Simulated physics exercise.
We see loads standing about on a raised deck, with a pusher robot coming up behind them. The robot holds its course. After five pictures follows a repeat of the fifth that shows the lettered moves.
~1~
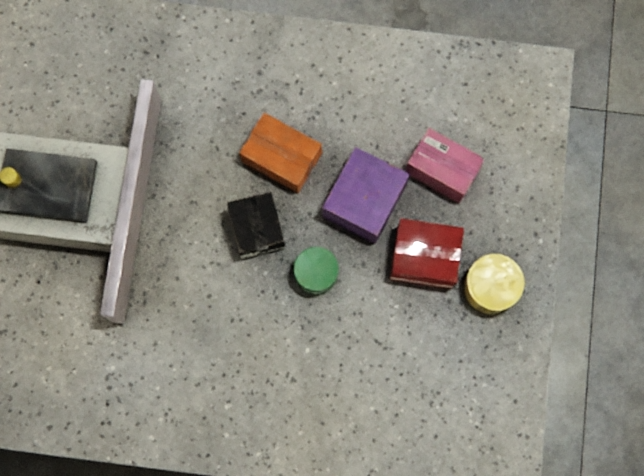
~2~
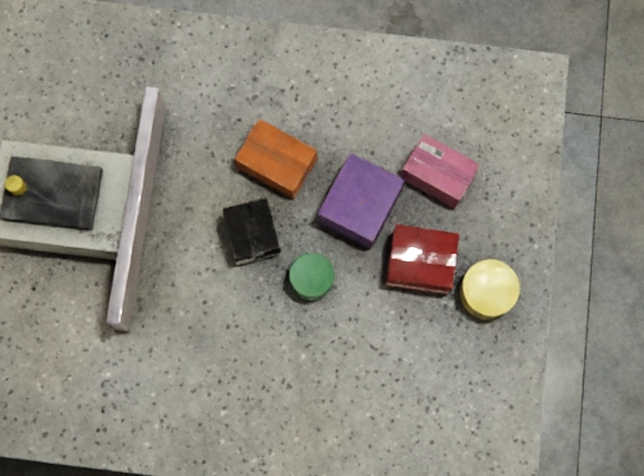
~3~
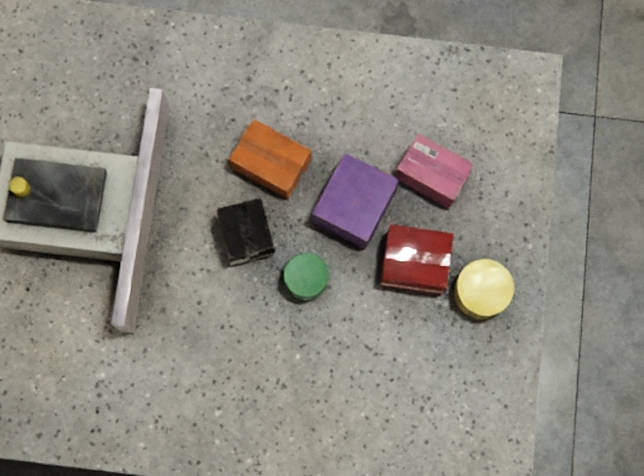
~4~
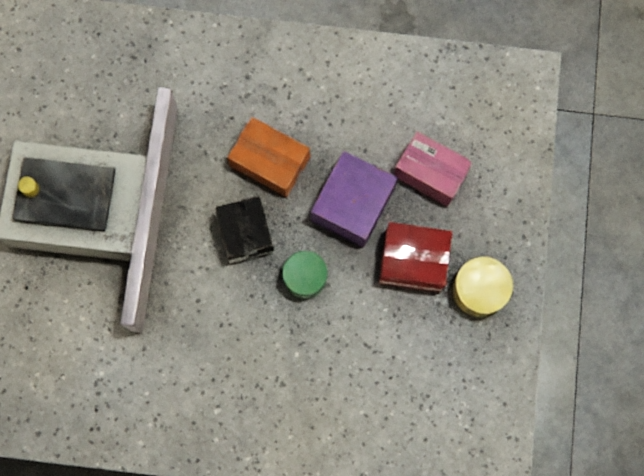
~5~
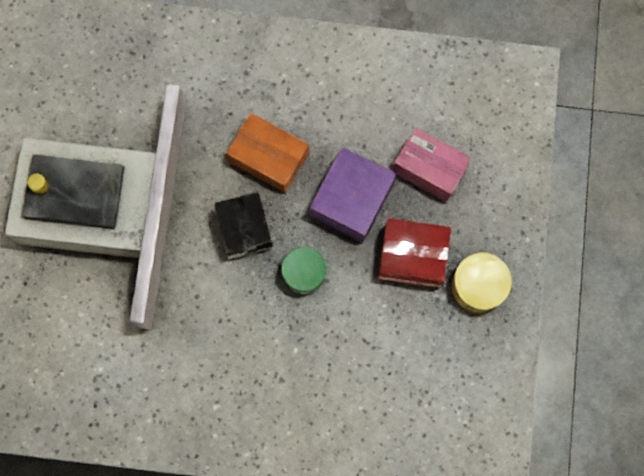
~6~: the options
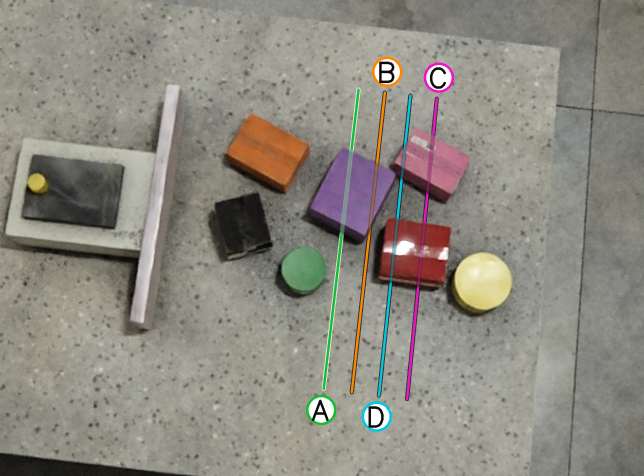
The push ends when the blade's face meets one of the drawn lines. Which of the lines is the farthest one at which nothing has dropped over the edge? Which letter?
Up to line D.
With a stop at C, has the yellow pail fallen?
Yes.
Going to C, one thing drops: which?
The yellow pail.
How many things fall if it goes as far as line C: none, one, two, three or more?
By then, one.
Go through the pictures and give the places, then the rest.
Red box (426, 254); pink parcel (445, 166); yellow pail (493, 285), in the first picture.
Robot (58, 193); orange parcel (277, 159), in the second picture.
Robot (62, 195); black parcel (247, 232), in the third picture.
Robot (72, 195); red box (415, 258), in the fourth picture.
Robot (80, 192); yellow pail (481, 284); orange parcel (269, 153); purple crate (353, 196), in the fifth picture.
On the copy, A at (342, 235); B at (369, 238); C at (422, 244); D at (395, 241).
On D. First, robot (167, 202); orange parcel (299, 150); green pail (313, 274).
Then, robot (252, 212); pink parcel (448, 158); orange parcel (380, 131).
Finally, robot (317, 219); yellow pail (532, 290); pink parcel (500, 140); nothing has fallen.
By contrast, A is safe but short; B is safe but short; C drops the yellow pail.
